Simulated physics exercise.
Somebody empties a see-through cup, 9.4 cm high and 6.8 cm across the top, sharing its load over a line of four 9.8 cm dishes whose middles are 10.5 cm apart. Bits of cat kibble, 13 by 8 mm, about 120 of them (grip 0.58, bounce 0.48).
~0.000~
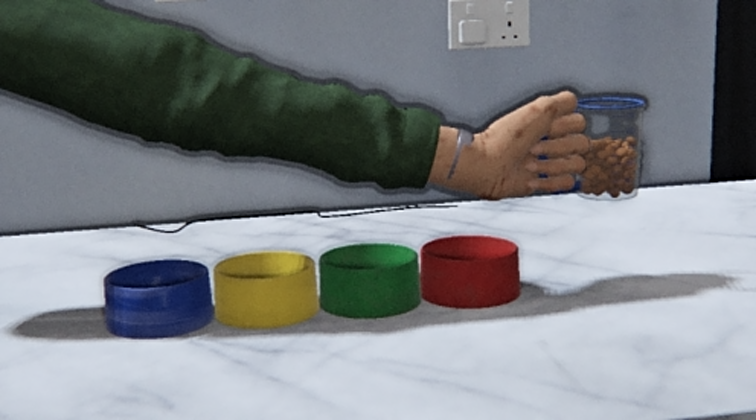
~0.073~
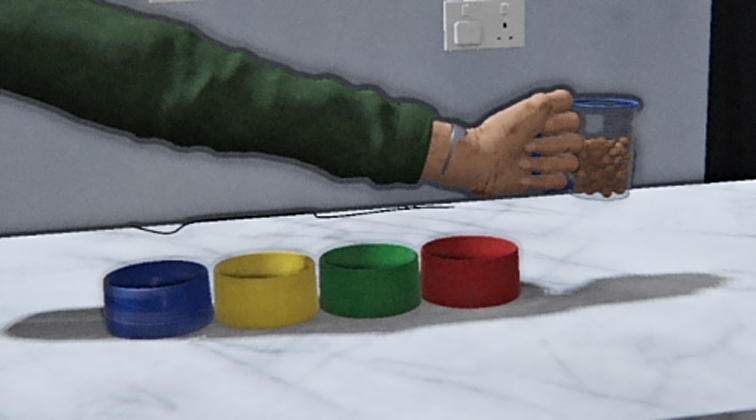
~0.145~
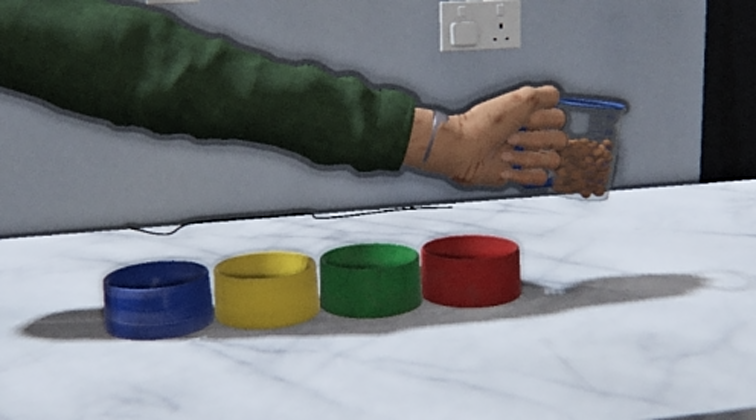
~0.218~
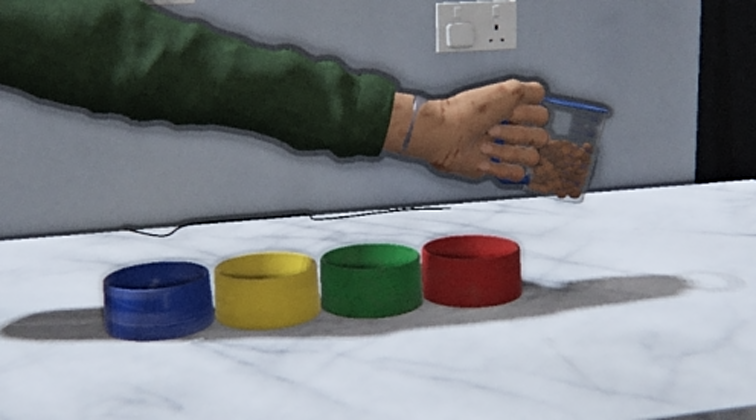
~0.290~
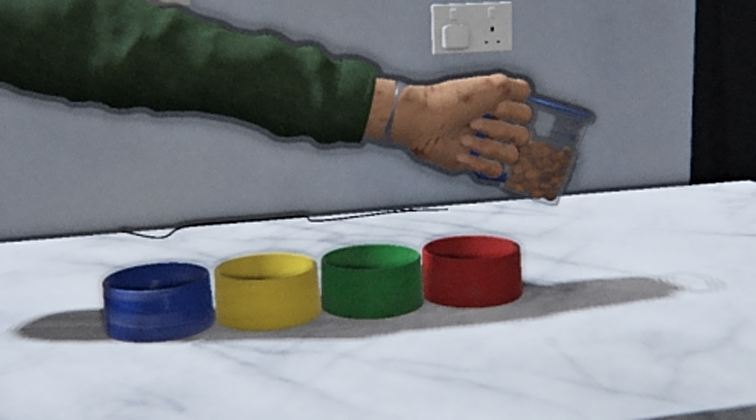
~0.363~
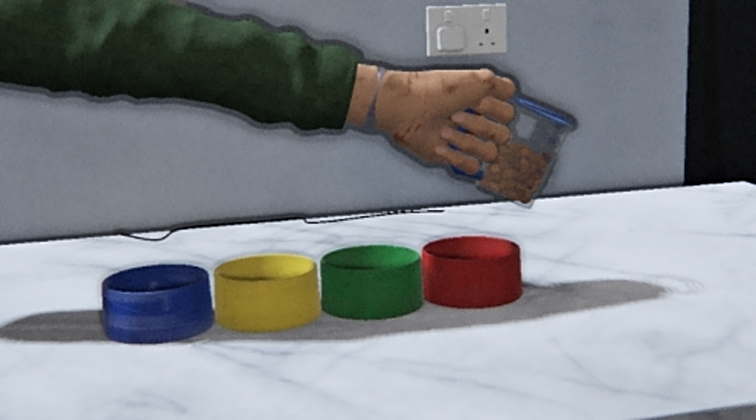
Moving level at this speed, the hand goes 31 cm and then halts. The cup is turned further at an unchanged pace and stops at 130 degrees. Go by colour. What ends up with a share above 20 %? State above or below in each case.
In the end red: Within a fifth; blue: Within a fifth; green: Beyond a fifth; yellow: Within a fifth; counter: Within a fifth.
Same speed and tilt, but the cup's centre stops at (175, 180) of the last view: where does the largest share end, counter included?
Most of it ends up at yellow.
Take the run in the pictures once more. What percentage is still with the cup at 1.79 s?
About 0 per cent.
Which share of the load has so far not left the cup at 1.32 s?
Close to 100 in a hundred.
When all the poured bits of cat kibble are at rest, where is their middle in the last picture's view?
Resting centre estimate: Around (376, 287).
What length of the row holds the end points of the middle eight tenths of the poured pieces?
The stretch is around 5 cm long.
After 0.94 s, tilt 75 degrees; cup holds 100 %.
After 1.32 s, tilt 108 degrees; cup holds 100 %.
After 1.79 s, tilt 130 degrees; cup holds 0 %, green 100 %.
In the end, at 2.2 s, red 0 %, blue 0 %, green 100 %, yellow 0 %, counter 0 %.
